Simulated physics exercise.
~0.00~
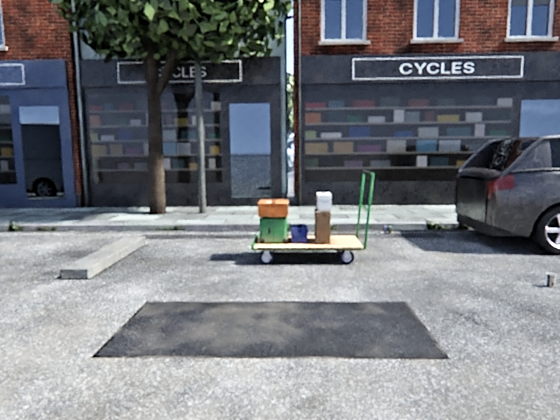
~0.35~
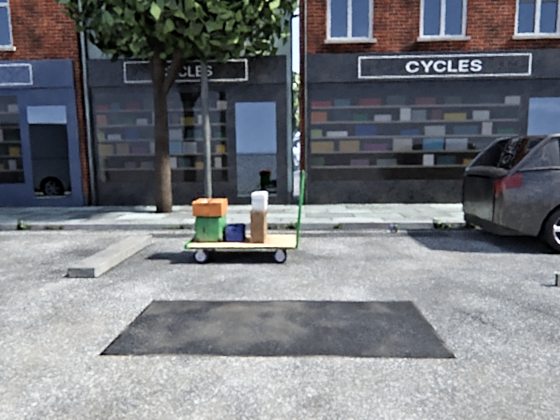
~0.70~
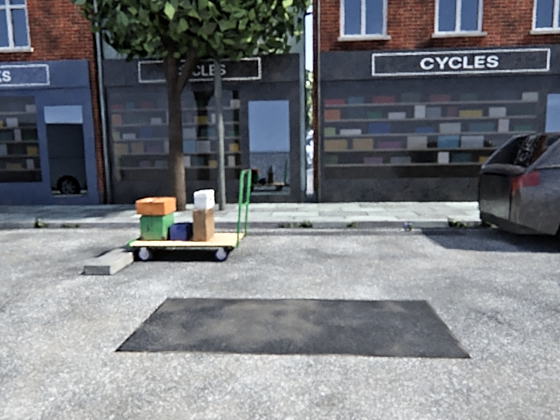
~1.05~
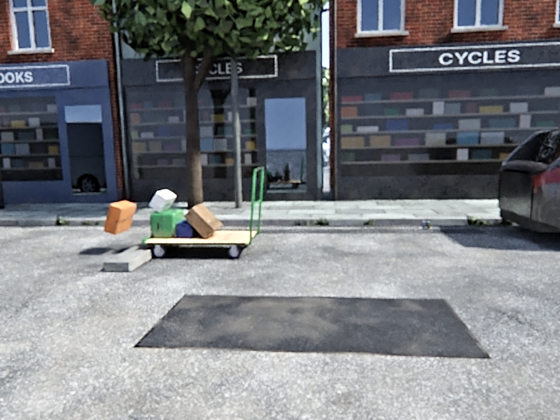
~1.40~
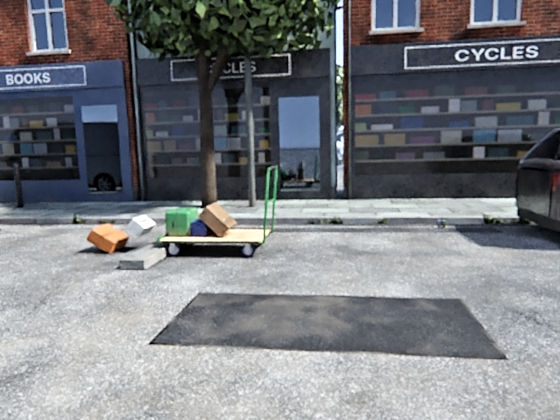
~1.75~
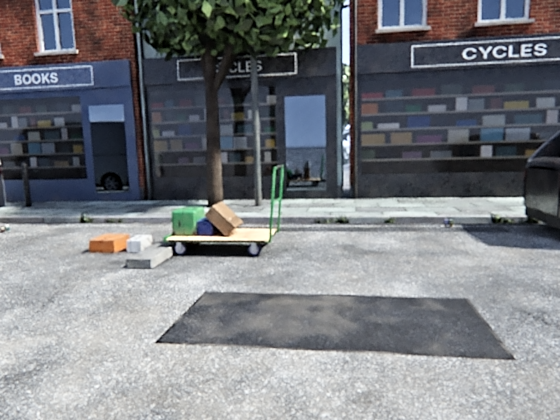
A flat cart loaded with boxes rolled left across a paved lot and stopped abruptly at a low kerb, throwing an orange box and a white one over its front onto the ground, while the green, blue and brown ones stayed aboard, the brown one leaning.
